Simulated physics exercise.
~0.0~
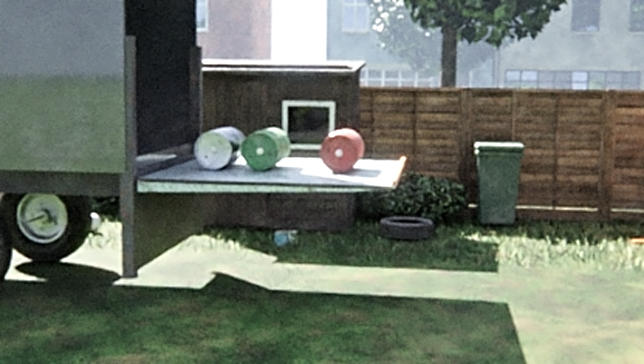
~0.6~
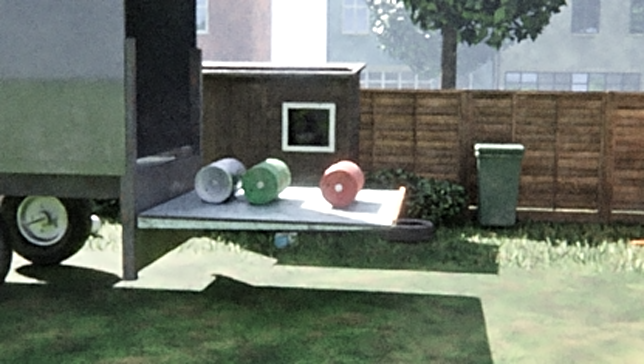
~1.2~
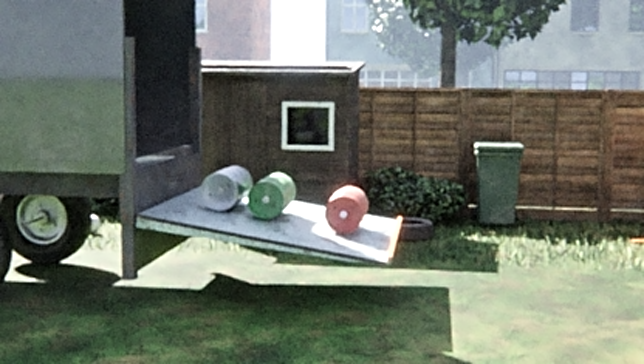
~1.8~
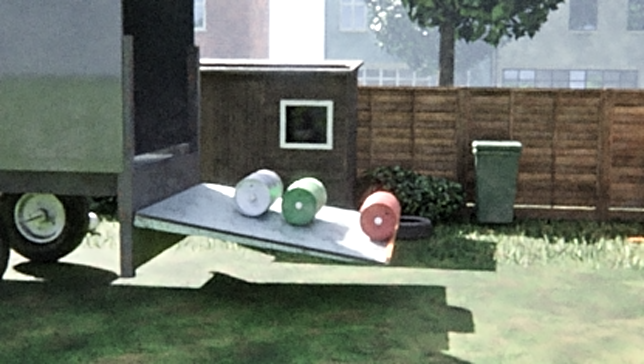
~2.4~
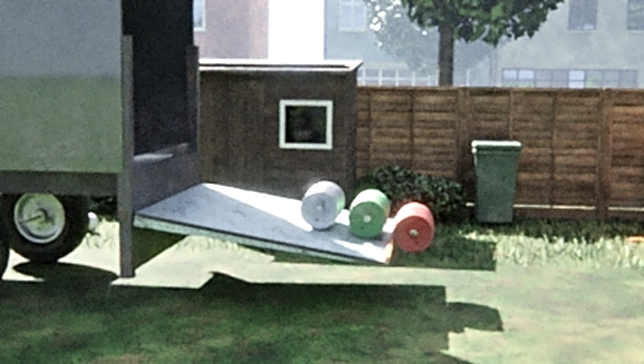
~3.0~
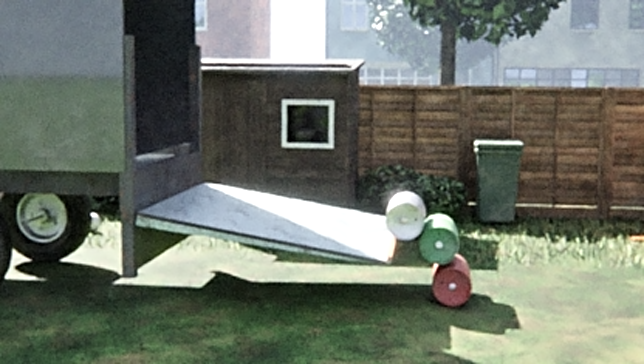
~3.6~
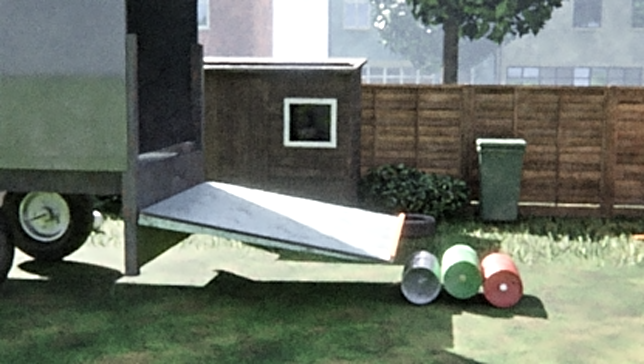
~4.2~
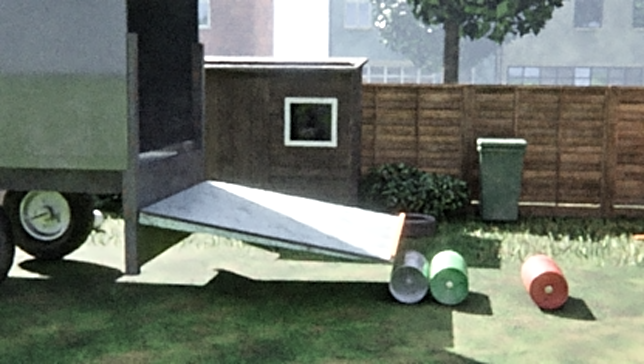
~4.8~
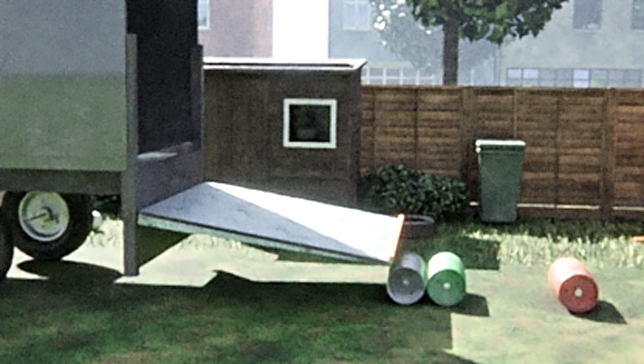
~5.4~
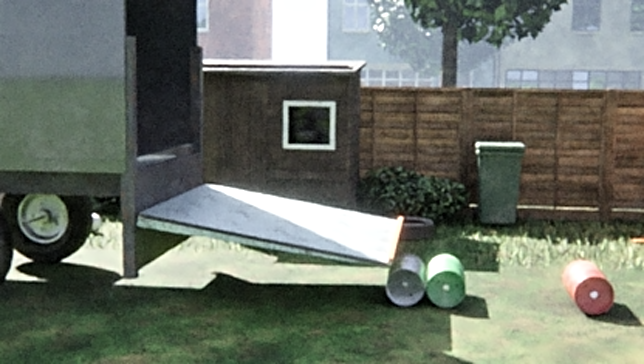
The clip opens on a lorry's raised tail-lift in a sunny garden, with a silver, a green and a red keg lying on it. The platform sinks a little, then its outer end tips down towards the grass. All three kegs begin rolling right, the red one leading. Red drops off the edge first, followed by green and then silver. They land bunched together on the ground before red rolls away to the right. Silver and green end up side by side by the foot of the sloping platform, with red well apart from them.
